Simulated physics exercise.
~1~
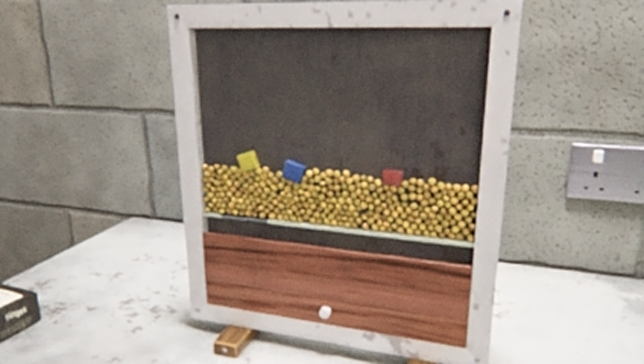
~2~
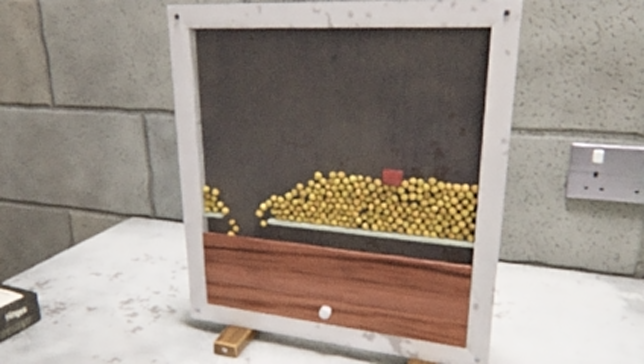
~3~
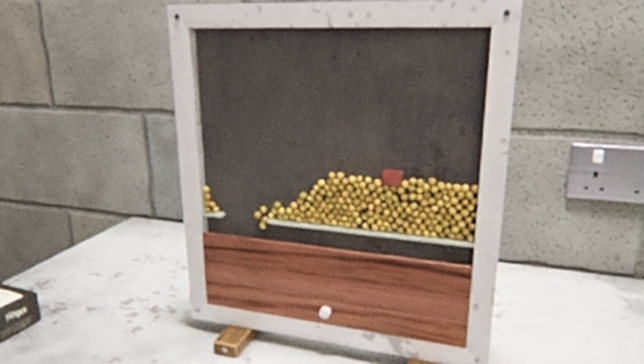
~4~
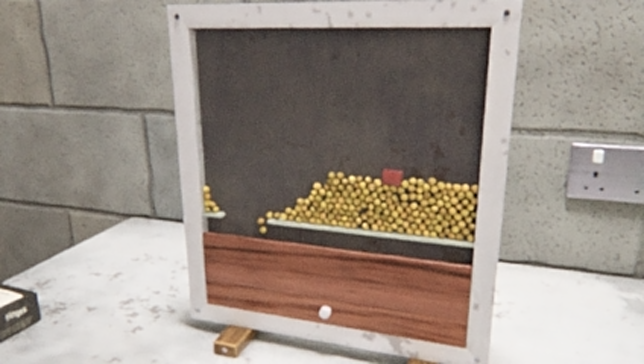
On a marbled table against a block wall, a flat case held yellowish beads topped with three small blocks, until beads poured through a gap on the left, the yellow and blue blocks vanished, and the red one stayed on the settled heap.
